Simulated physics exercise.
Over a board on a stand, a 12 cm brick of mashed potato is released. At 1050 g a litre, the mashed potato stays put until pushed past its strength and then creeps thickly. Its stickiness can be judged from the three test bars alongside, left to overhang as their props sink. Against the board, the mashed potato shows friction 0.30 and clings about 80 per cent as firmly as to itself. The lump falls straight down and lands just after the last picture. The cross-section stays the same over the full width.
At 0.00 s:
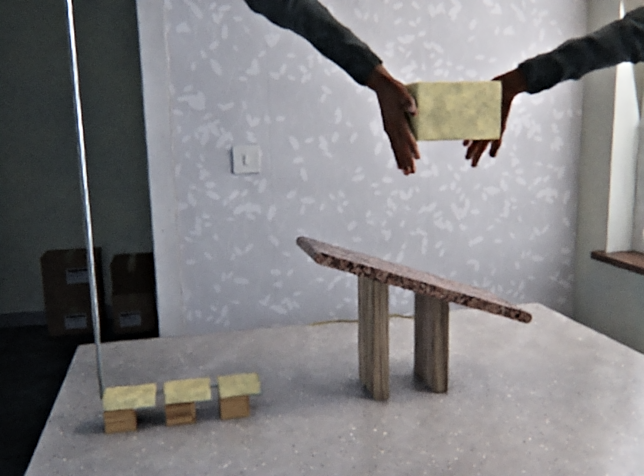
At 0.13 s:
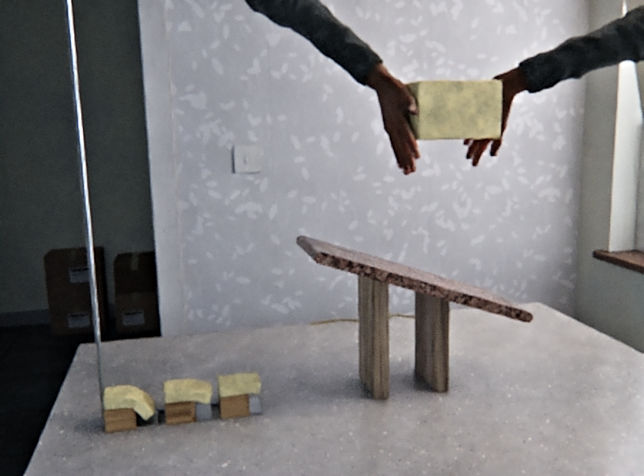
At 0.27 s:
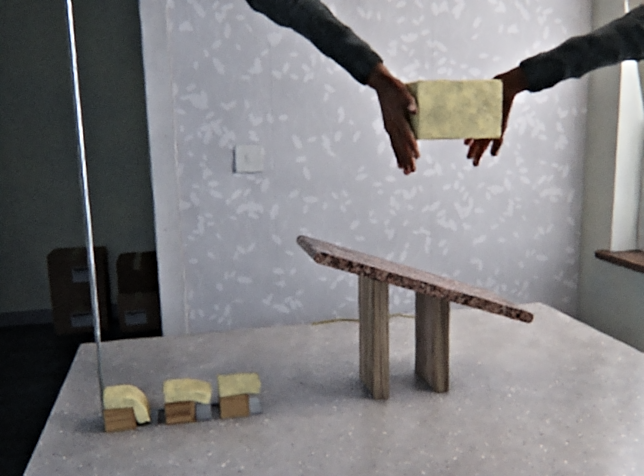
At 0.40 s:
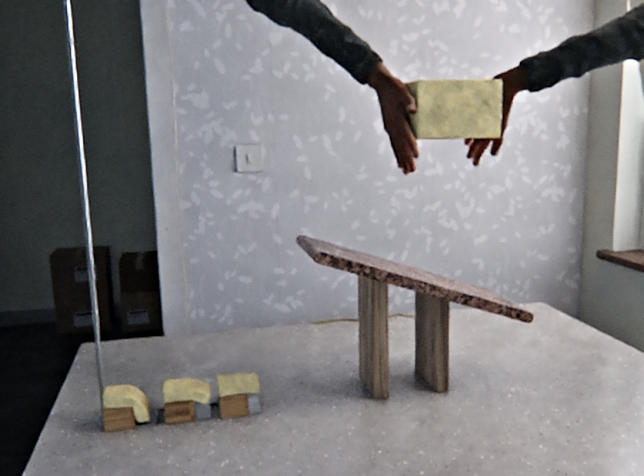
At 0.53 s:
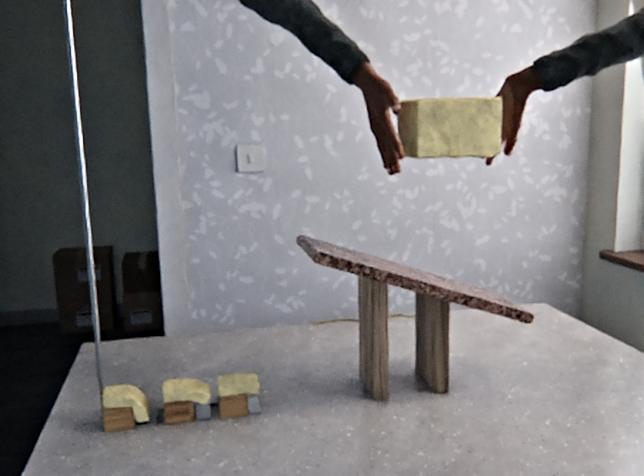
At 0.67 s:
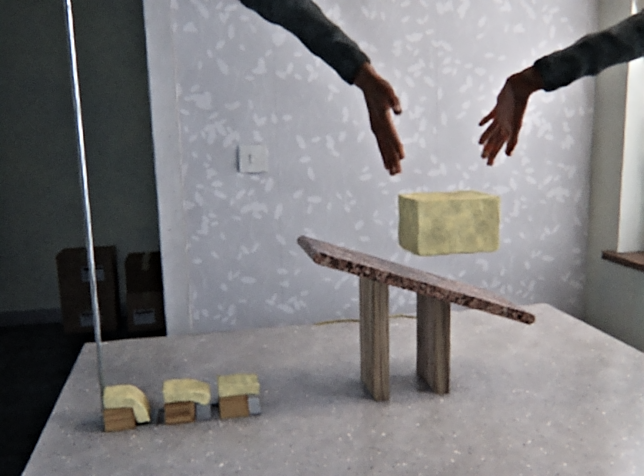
Two hands release a pale yellow block above a tilted board after three small bars droop.
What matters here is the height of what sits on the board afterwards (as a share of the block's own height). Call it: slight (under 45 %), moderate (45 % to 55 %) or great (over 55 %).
Moderate.
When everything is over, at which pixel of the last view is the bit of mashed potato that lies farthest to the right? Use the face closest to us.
It shows up near (537, 303) in the last picture.
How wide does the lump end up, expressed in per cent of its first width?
I'd put it at some 170 %.
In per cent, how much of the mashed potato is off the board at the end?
About 25 % ends up off the board.
By 0.78 s, it stands 54 % of its first height and none has gone off the board.
By 0.91 s, it stands 51 % of its first height and none has gone off the board.
By 1.05 s, it stands 51 % of its first height and 26 % has gone off the board.
By 1.18 s, it stands 51 % of its first height and 26 % has gone off the board.
By 1.28 s, at the end, it stands 51 % of its first height and 26 % has gone off the board.
